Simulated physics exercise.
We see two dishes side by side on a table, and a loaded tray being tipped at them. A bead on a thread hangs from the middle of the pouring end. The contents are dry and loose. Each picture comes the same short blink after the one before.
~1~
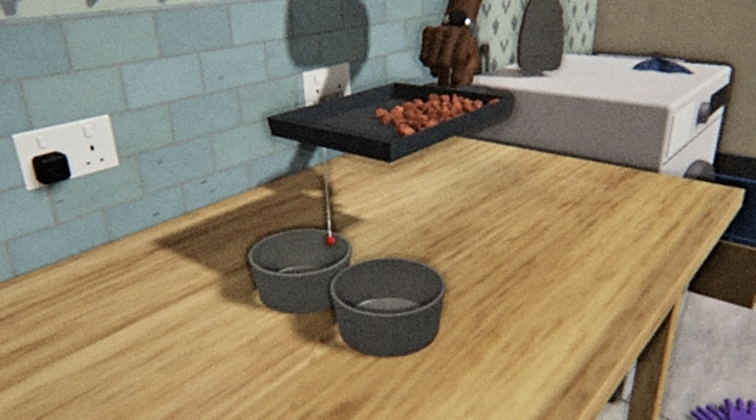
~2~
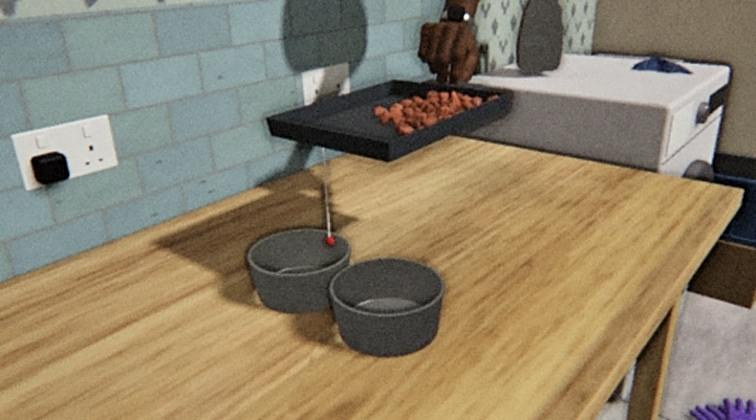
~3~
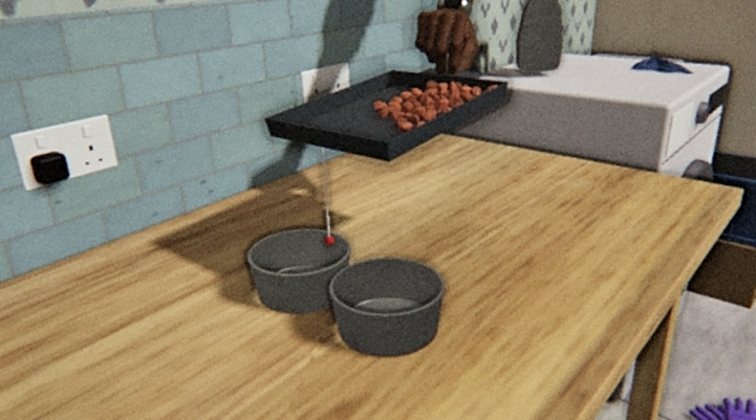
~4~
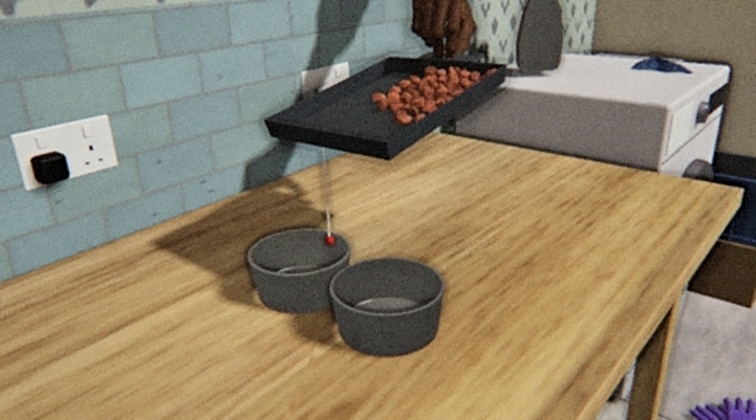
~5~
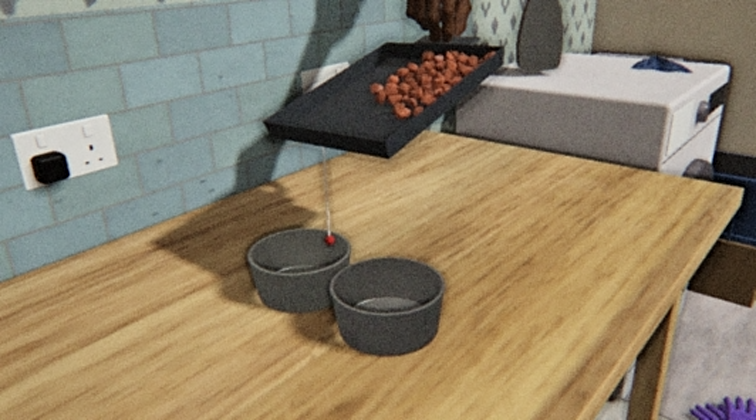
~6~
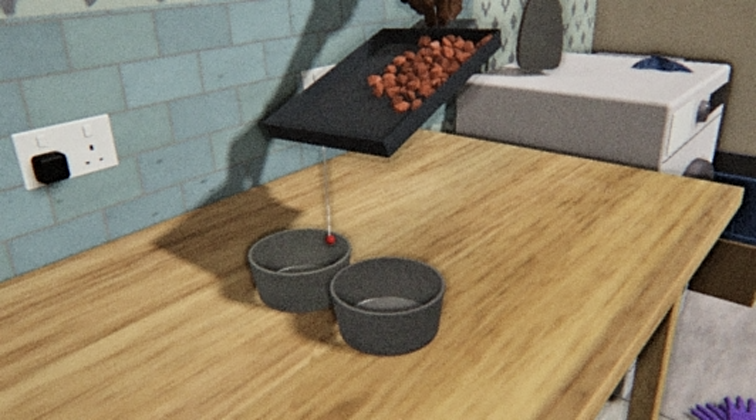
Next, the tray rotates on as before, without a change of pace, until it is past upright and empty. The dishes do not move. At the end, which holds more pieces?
The left-hand dish gets more.
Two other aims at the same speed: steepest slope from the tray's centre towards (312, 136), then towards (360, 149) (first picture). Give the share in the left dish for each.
First some 70, then 0 per cent.
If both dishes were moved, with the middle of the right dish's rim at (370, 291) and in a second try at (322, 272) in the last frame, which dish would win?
In turn: The left dish; the right-hand dish.
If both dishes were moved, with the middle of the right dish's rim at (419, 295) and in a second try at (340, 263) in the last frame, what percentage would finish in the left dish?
The first gives 40 %, the second 20 %.
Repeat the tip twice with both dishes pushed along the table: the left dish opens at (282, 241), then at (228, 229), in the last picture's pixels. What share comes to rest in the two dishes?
The first gives 50 %, the second 50 %.
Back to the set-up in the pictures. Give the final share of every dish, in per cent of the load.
Left dish near 50 in a hundred; right dish near 10.
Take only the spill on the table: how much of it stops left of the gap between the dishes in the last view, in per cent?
Roughly 100 in a hundred.
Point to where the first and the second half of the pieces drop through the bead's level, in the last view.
First near (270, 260), later near (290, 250).
Soon after the last picture, tray tipped steeply; most on the tray; a small part in the air.
A little later, tray tipped past a quarter turn; about a quarter on the tray; a small part in the right dish; about a quarter in the left dish; about a third outside both; about a quarter in the air.
Later still, tray tipped past a quarter turn; a small part in the right dish; about half in the left dish; about half outside both.
At rest, tray tipped past a quarter turn; a small part in the right dish; about half in the left dish; about half outside both.
